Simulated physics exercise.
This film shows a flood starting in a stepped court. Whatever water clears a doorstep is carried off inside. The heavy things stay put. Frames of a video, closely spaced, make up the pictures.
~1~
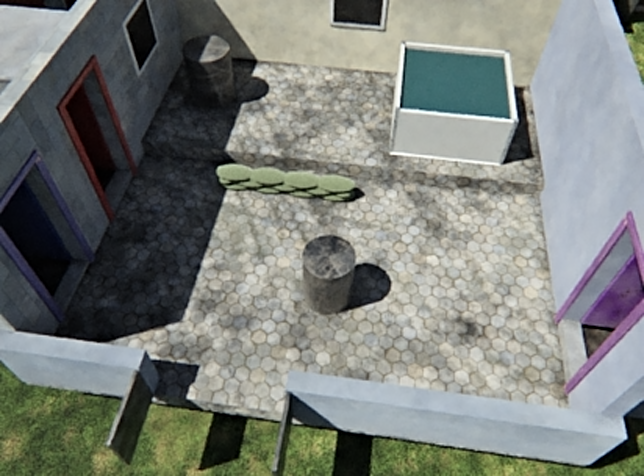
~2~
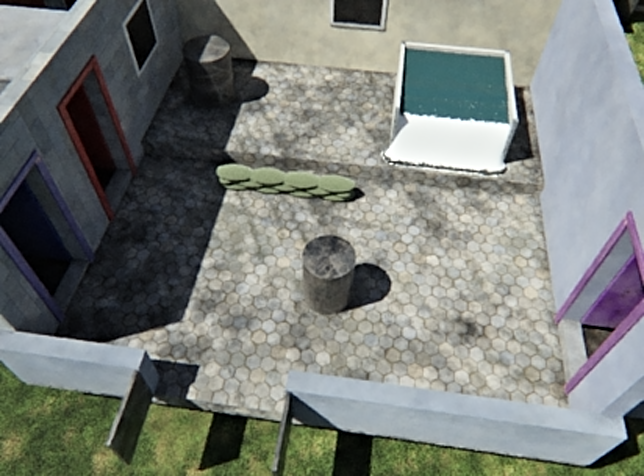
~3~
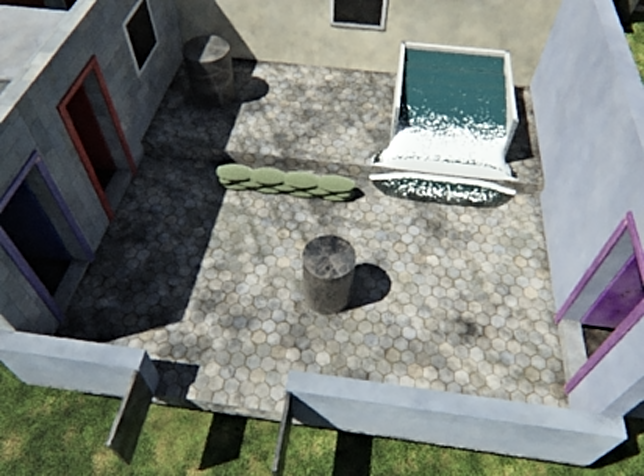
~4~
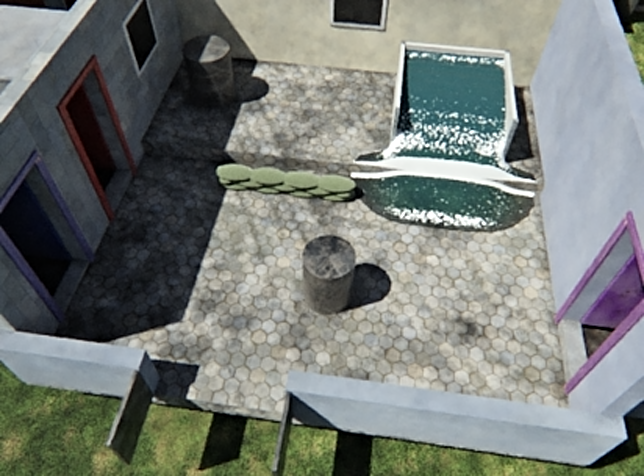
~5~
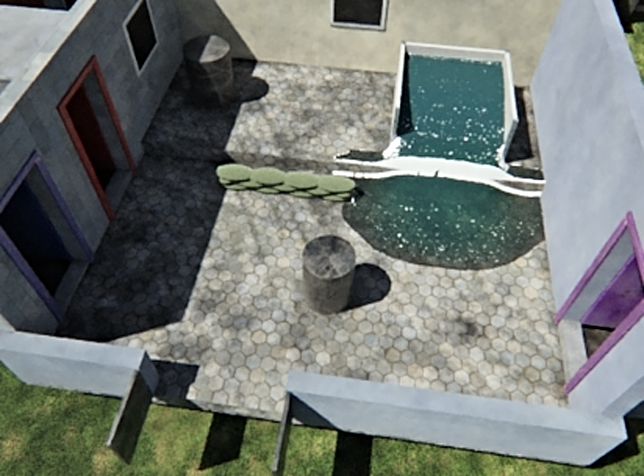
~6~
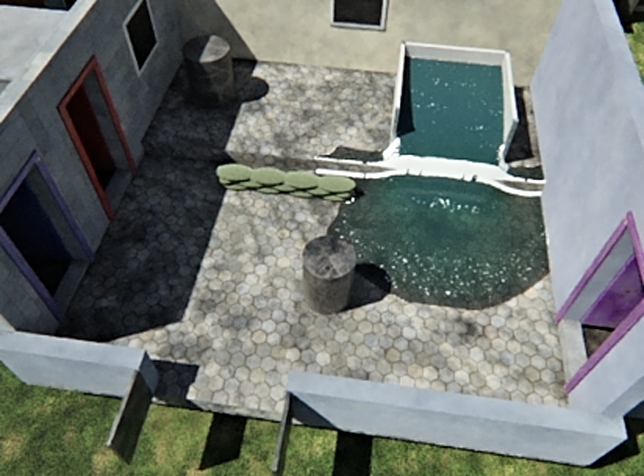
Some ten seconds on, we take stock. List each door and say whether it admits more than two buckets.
In order: The blue door will top two buckets; the red door will not top two buckets; the purple door will top two buckets.
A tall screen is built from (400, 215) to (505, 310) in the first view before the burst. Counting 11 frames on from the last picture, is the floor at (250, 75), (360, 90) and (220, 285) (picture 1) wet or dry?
Lab note - point 1: Parched; point 2: Parched; point 3: Inundated.
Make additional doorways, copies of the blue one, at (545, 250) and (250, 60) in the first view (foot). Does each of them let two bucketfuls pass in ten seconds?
Lab note, doors in listed order: Over the limit, under the limit.
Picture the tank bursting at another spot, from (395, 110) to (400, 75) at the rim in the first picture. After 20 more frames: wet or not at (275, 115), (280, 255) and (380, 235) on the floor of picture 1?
Going through them, the first would be submerged, the next still bare and the last still bare.
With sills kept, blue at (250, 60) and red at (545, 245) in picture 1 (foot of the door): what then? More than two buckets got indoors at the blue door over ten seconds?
Then: The blue door holds.
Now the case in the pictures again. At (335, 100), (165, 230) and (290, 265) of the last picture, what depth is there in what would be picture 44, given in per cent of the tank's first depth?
Going in order, that's 0, 12 and 4 %.
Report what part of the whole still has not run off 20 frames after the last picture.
Roughly 96 percent.
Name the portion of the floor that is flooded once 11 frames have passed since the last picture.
Around 45 percent of it.
A moment on, water covers 35 % of the floor; the blue door not reached, the red door not reached, the purple door wet at the sill, nothing in.
Next, water covers 45 % of the floor; the blue door not reached, the red door not reached, the purple door wet at the sill, nothing in.
Then, water covers 60 % of the floor; the blue door wet at the sill, nothing in, the red door not reached, the purple door over two buckets in.
Later, water covers 65 % of the floor; the blue door far over two buckets in, the red door wet at the sill, nothing in, the purple door over two buckets in.
In the end, water covers 65 % of the floor; the blue door far over two buckets in, the red door wet at the sill, nothing in, the purple door over two buckets in.
